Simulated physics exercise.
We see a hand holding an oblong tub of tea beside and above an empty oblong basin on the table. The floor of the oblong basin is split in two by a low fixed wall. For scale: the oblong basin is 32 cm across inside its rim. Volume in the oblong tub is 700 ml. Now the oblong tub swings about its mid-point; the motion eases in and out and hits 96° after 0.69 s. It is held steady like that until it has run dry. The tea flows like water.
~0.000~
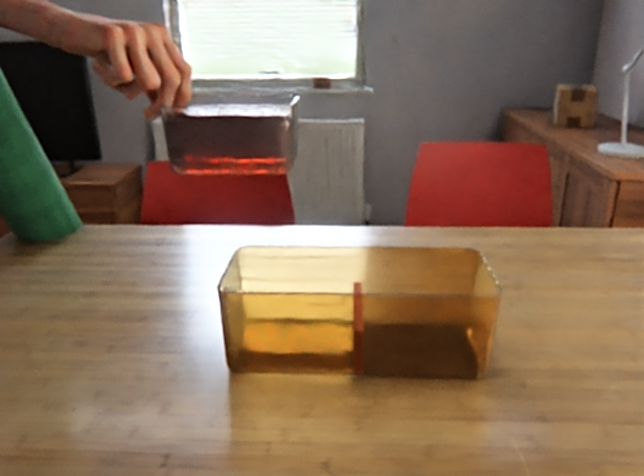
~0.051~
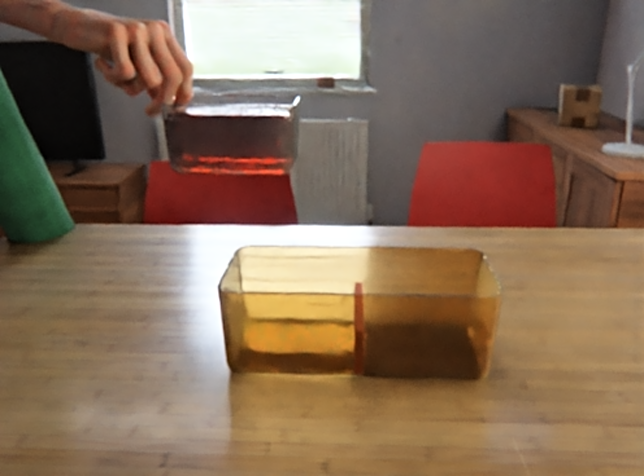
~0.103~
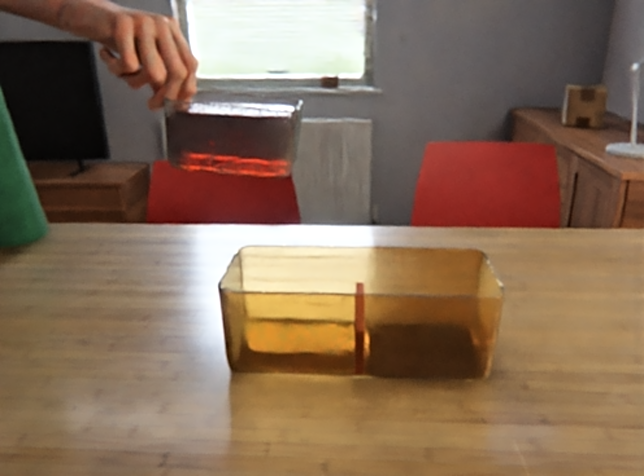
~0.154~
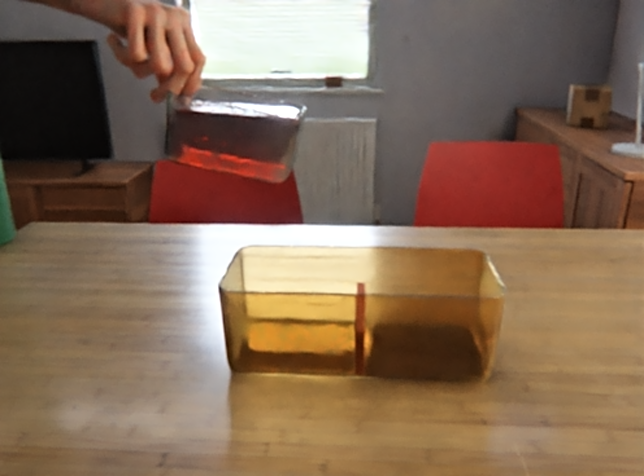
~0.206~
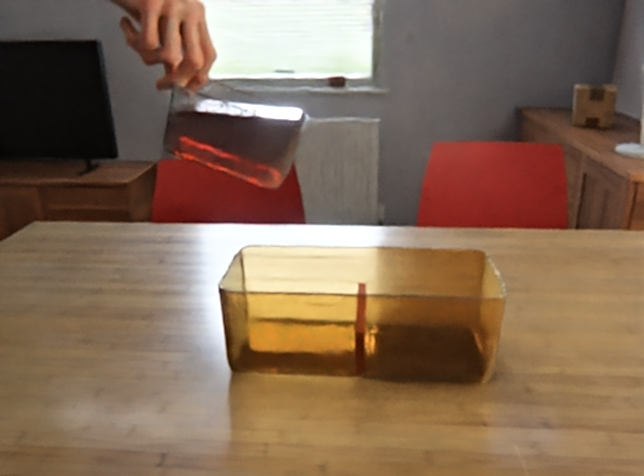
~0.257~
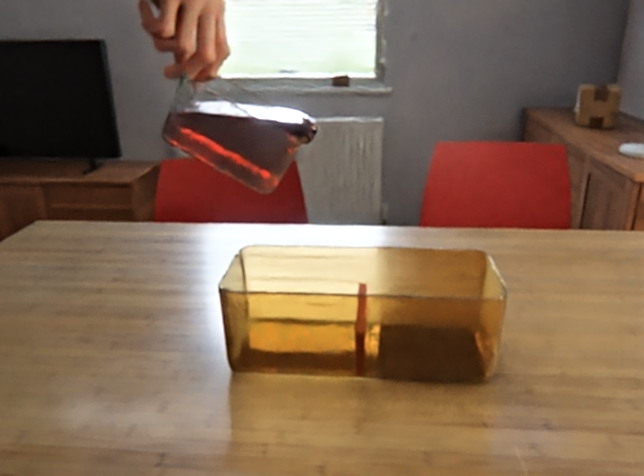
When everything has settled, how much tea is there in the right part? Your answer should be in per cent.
51 out of 100.
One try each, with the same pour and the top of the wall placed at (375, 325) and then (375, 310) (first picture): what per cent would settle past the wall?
First 35, then 20 per cent.
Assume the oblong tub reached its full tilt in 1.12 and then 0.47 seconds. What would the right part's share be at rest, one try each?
Try 1: 60 %; try 2: 35 %.
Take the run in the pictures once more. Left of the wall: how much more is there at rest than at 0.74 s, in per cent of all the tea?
That works out to roughly 14 per cent of the whole.
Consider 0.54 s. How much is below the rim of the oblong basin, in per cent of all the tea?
Roughly 22 per cent.
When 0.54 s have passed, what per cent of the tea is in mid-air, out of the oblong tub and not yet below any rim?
It comes to roughly 48 per cent.
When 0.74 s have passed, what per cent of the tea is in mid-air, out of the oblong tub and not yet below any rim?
Estimate: About 7 in a hundred.
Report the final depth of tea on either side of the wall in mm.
Left part about 16 mm deep, right part about 18 mm deep.
After 0.54 s the tilt is 85° and 28 per cent is still to pour, 4 is left of the wall and 19 right of it.
After 0.74 s the tilt is 96° and 8 per cent is still to pour, 31 is left of the wall and 51 right of it.
After 0.96 s the tilt is 96° and 2 per cent is still to pour, 40 is left of the wall and 50 right of it.
After 1.19 s the tilt is 96° and 0 per cent is still to pour, 43 is left of the wall and 51 right of it.
In the end 44 per cent lies left of the wall, 51 right of it and 5 outside.
